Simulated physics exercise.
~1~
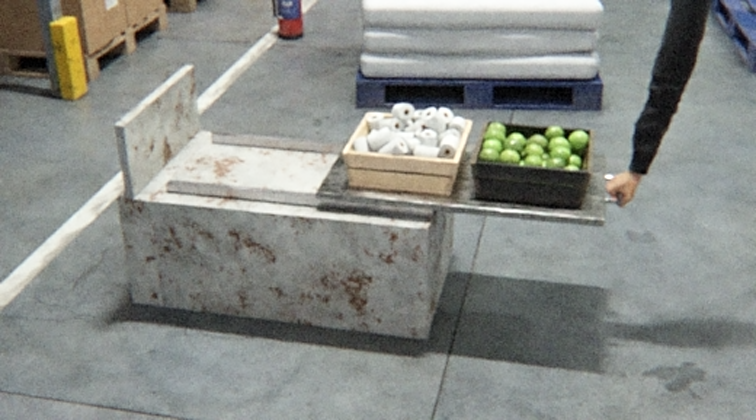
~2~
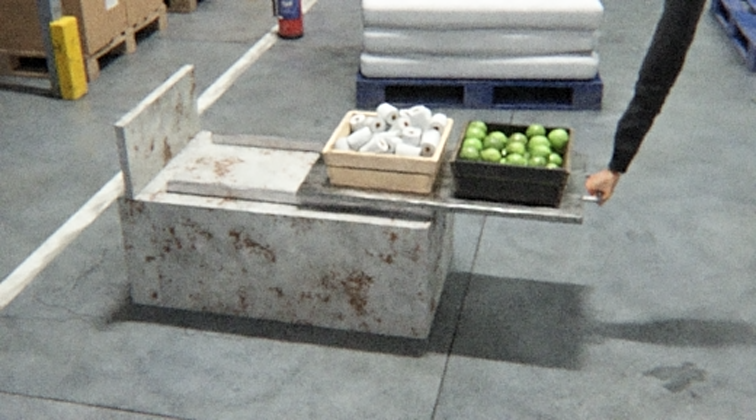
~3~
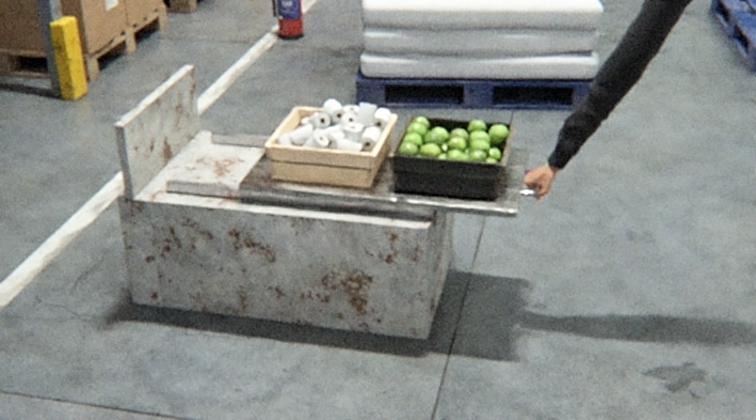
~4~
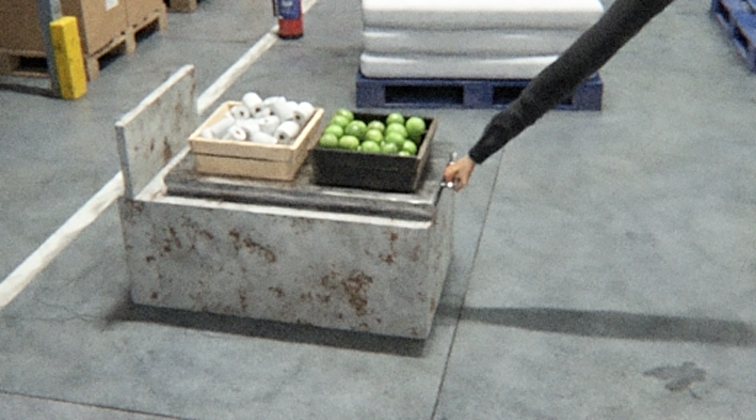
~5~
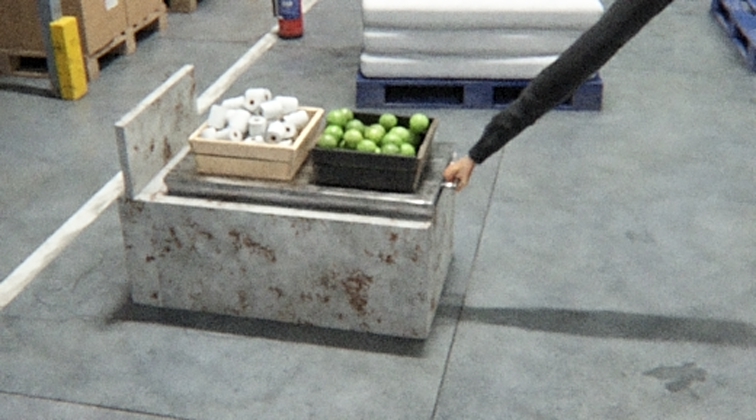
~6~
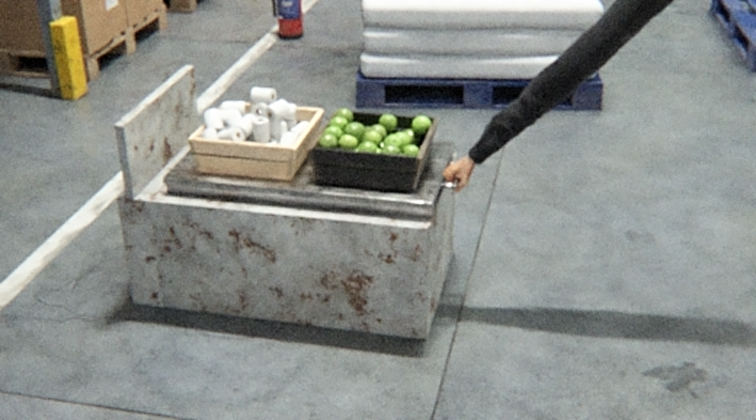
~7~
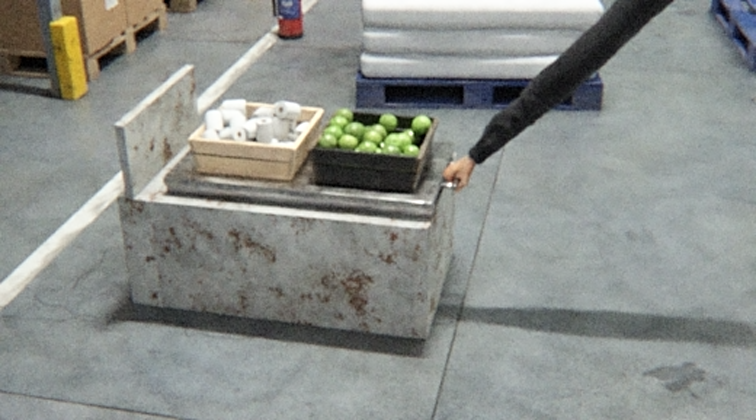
In a warehouse with a grey concrete floor, seen from slightly above by a still camera, a rust-stained pale block with an upright back panel on its left carries a sliding shelf. On the shelf sit a light wooden box of white paper rolls and, to its right, a black box of green apples. A dark-sleeved arm reaches in from the right and pushes the shelf leftward until it stops over the block. The rolls then jostle and pile up, while the apples shift slightly. Finally the rolls settle lower, both boxes still full, the hand resting on the shelf's end.
